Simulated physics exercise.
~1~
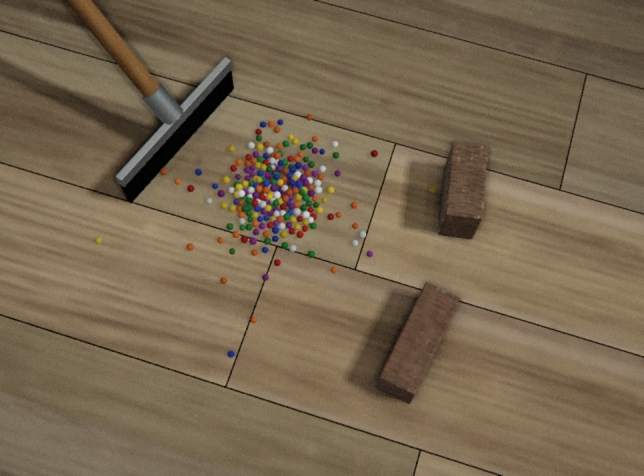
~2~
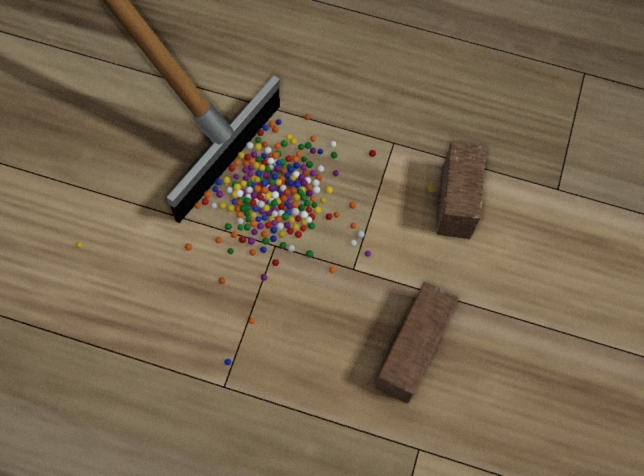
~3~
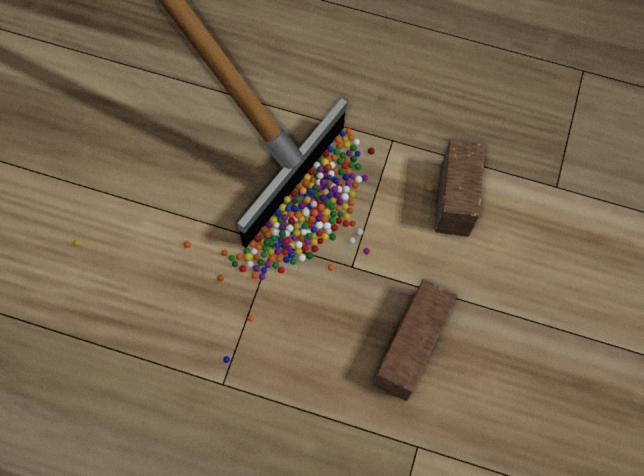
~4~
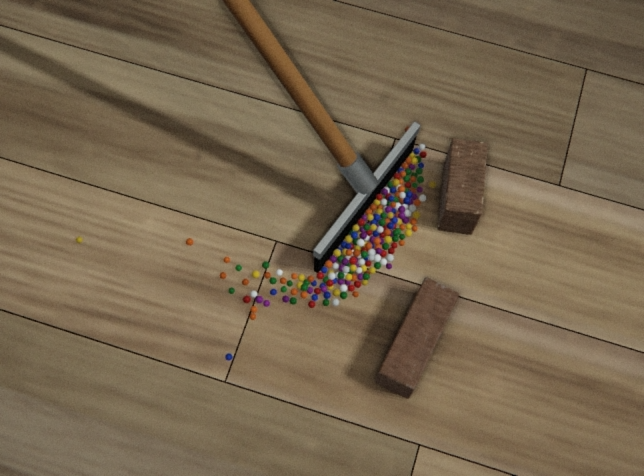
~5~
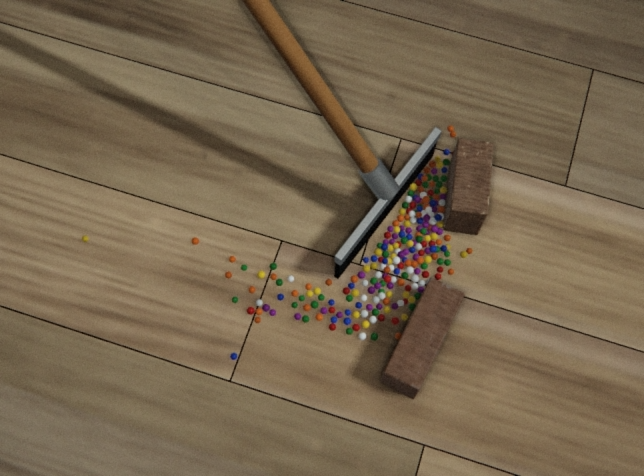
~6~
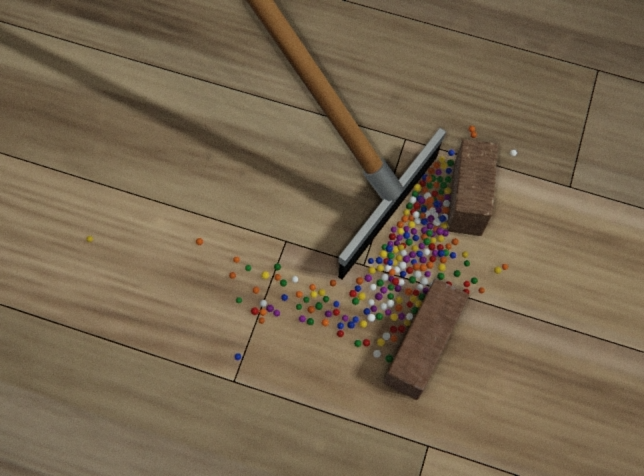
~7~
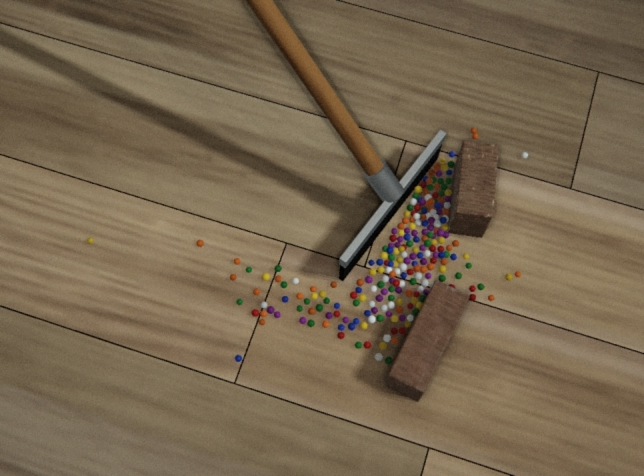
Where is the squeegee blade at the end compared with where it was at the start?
At the start the blade is at the upper left, on the left side of the bead pile. By the end it is farther right and a little lower, close to the two brown blocks.
